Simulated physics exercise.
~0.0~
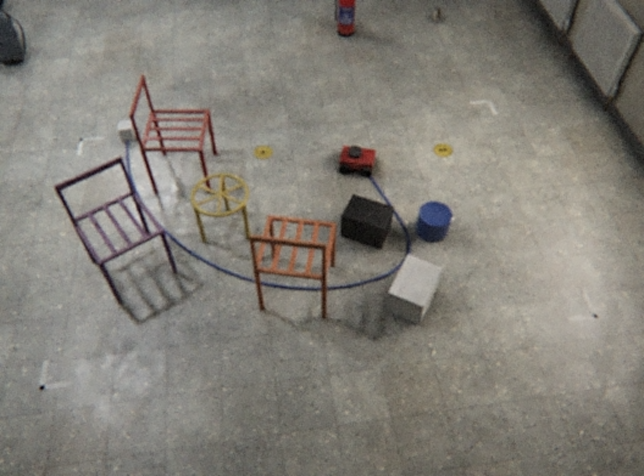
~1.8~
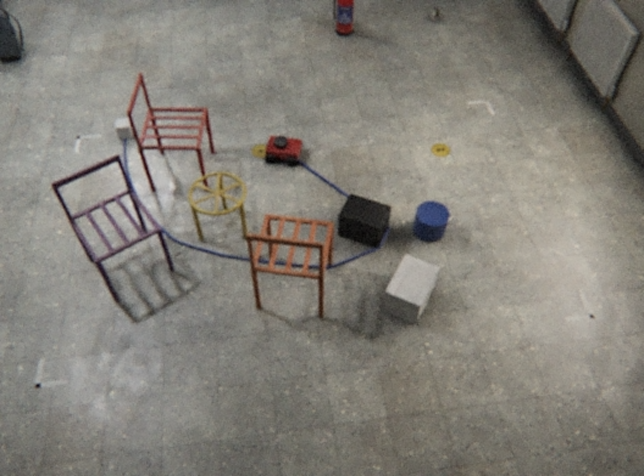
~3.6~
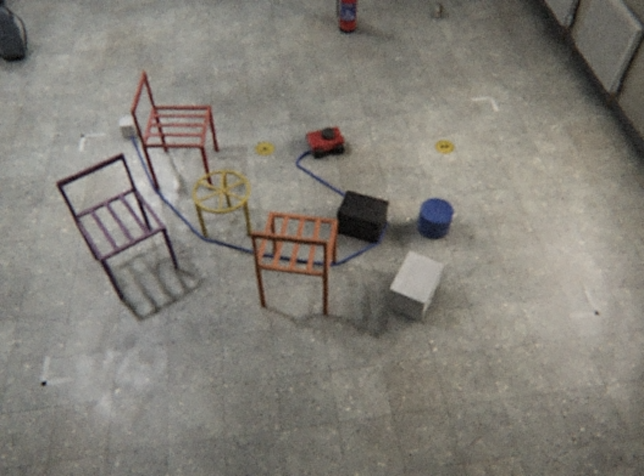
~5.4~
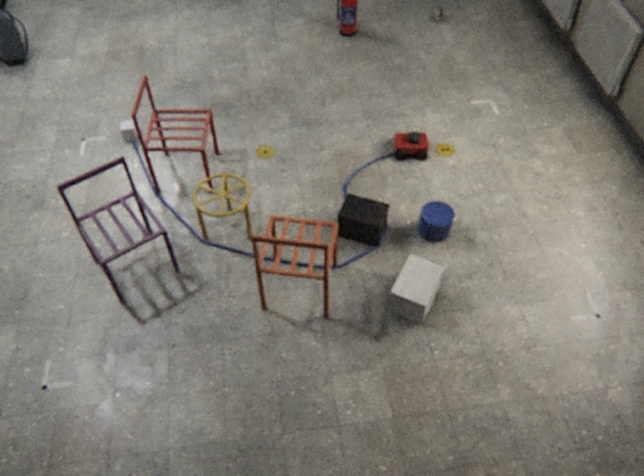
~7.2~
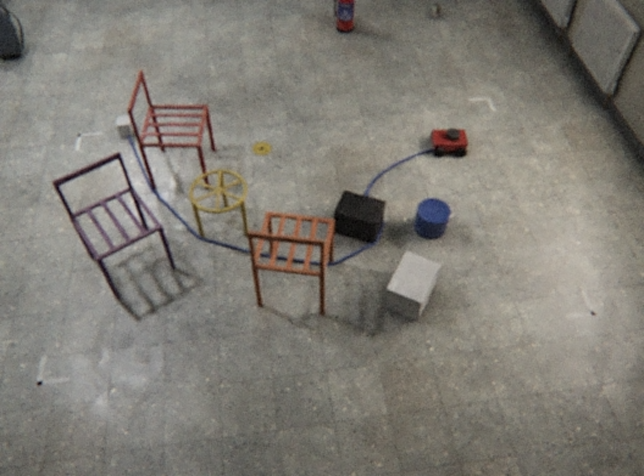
On a grey tiled floor, a small red cart trailing a blue lead among chairs, a yellow stool, boxes and a blue bin moves left to a yellow mark, then drives right past another, stopping with the lead curving by the black crate, which has shifted slightly.
